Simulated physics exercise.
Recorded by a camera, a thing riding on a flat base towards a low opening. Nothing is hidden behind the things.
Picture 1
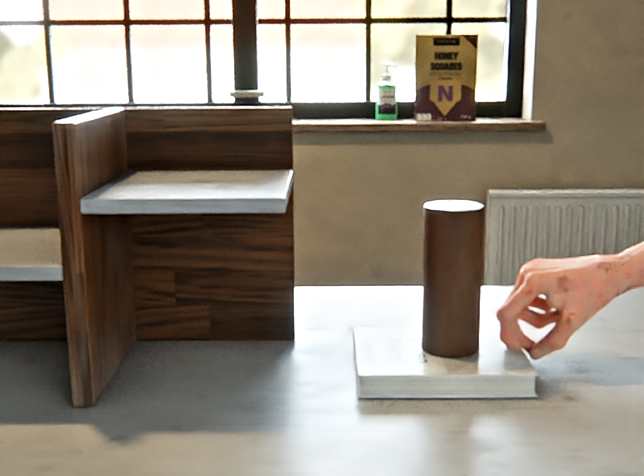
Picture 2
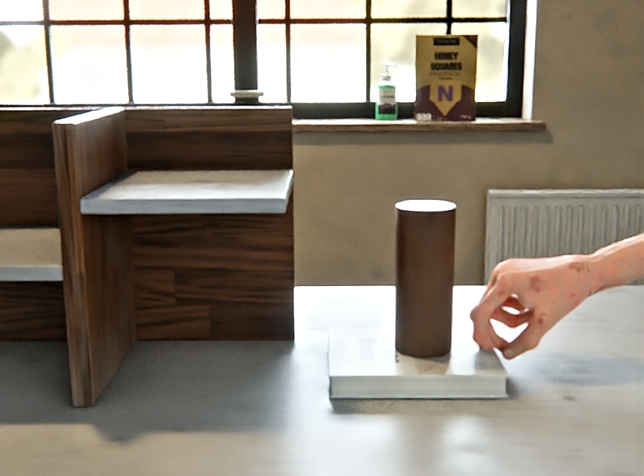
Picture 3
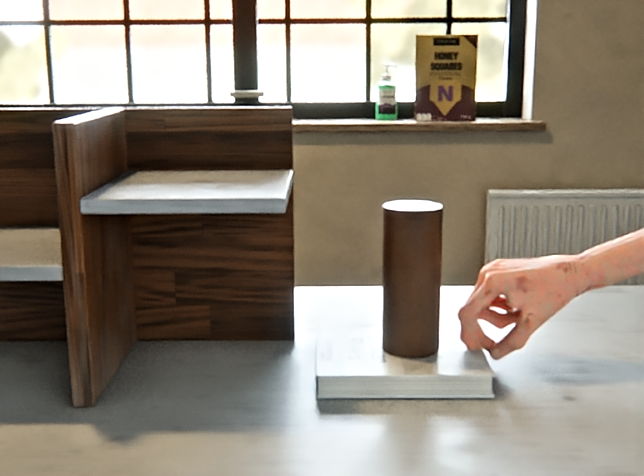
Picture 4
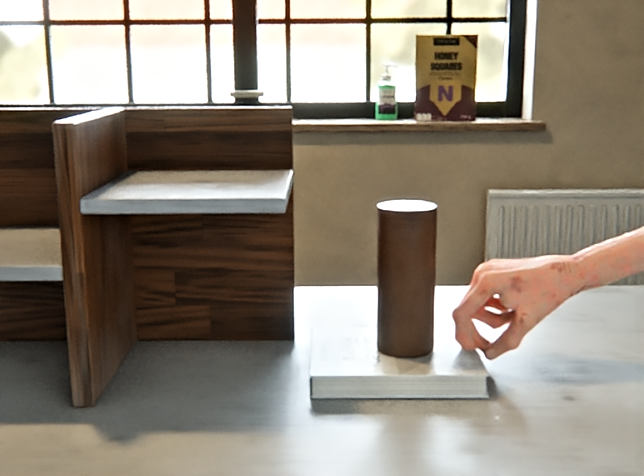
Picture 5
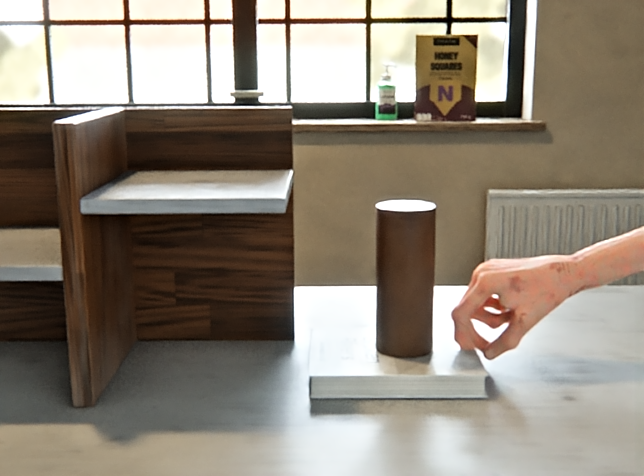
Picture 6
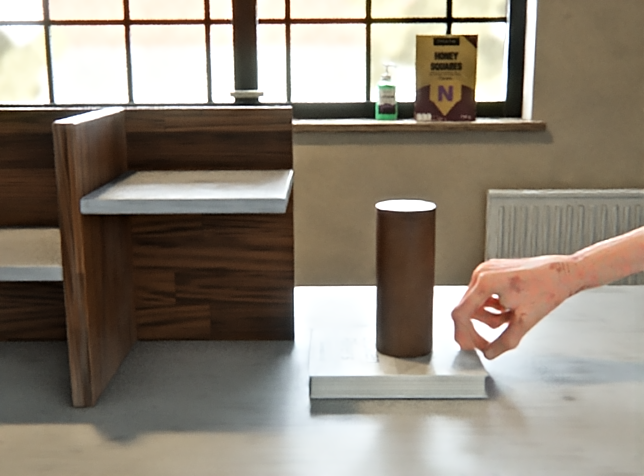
On a grey tabletop near a window, a hand slides a white book carrying an upright brown candle leftward a short way towards a dark wooden unit with pale shelves, then the hand, book and candle stay still.
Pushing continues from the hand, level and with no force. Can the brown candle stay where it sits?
The brown candle passes below.
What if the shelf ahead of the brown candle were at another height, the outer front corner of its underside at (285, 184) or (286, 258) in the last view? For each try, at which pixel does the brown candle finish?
(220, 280) and (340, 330).
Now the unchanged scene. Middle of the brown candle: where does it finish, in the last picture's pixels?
(221, 280).
Then, 0.94 s past the last view, brown candle riding along near (330, 279).
Finally, the brown candle clears the shelf, near (221, 280).
